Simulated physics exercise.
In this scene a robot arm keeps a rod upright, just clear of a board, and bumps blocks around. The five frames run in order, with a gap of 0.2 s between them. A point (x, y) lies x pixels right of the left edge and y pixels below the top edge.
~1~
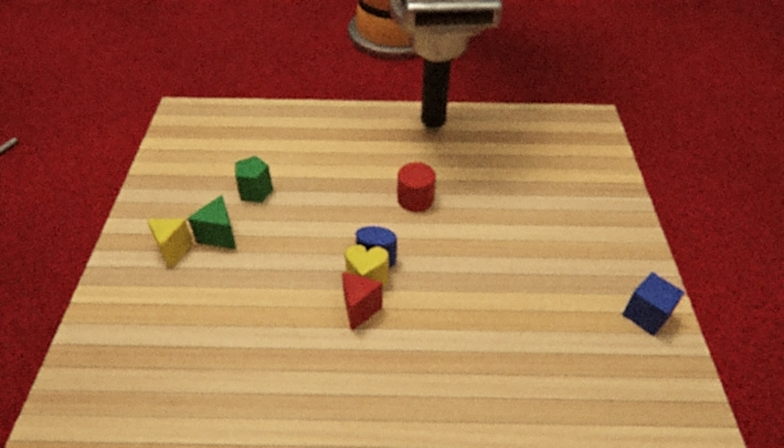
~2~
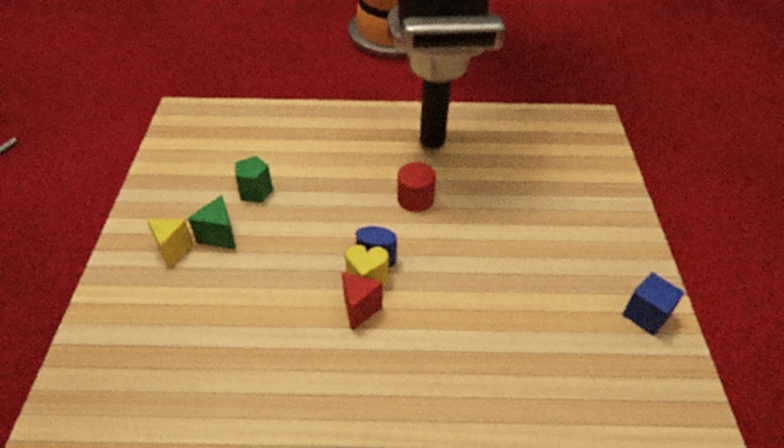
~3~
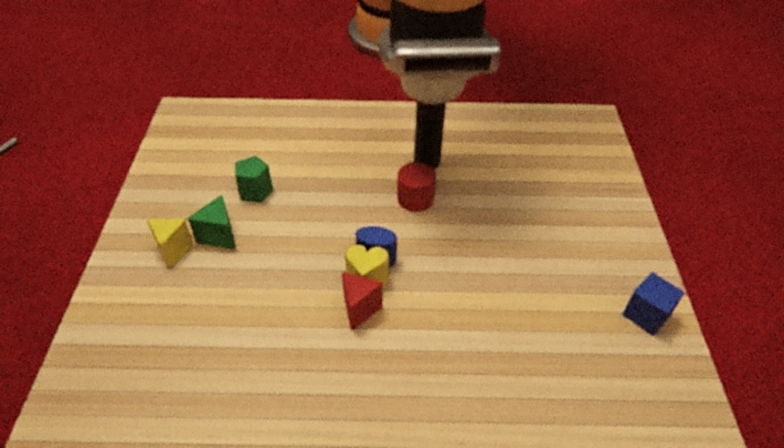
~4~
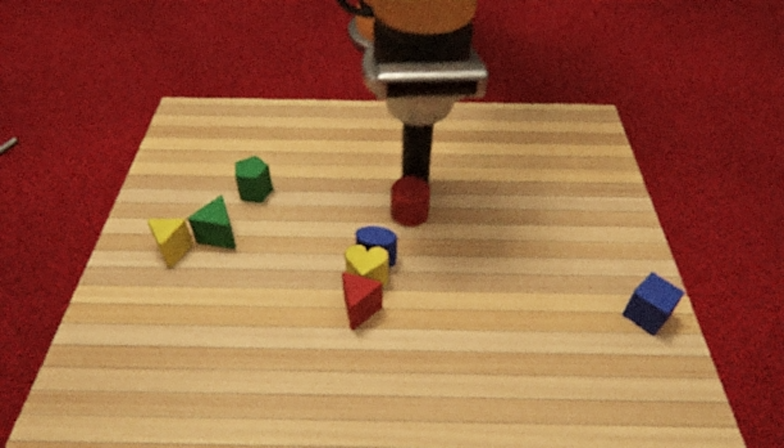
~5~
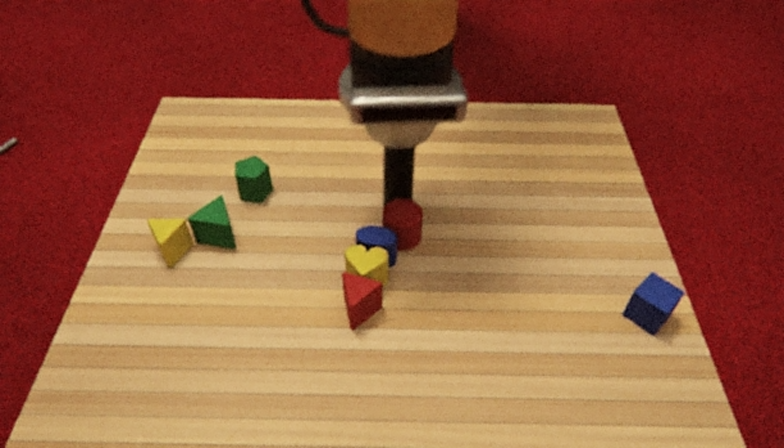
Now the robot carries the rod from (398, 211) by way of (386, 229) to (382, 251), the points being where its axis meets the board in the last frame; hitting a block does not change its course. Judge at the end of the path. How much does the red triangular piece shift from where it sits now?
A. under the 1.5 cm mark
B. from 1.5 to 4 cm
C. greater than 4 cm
A (under the 1.5 cm mark)
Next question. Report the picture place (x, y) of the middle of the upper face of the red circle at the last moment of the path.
It should be at (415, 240) by then.
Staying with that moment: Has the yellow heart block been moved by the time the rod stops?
Yes, that is how it ends up.
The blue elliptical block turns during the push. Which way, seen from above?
If we look at it from overhead, the blue elliptical block pivots clockwise.
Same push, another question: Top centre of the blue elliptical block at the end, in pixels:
In the picture, that point is around (383, 253).
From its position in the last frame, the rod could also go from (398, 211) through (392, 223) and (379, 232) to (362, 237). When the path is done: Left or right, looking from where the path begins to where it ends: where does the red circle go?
Shifts left.
On the path given first. Halfway along, rod (386, 224); red triangular piece (353, 294), turned 20° anticlockwise; yellow heart block (358, 265), turned 15° clockwise; blue elliptical block (381, 247), turned 45° clockwise; red circle (406, 228).
At the end, rod (382, 244); red triangular piece (353, 294), turned 25° anticlockwise; yellow heart block (357, 268), turned 30° clockwise; blue elliptical block (383, 253), turned 40° clockwise; red circle (415, 240).
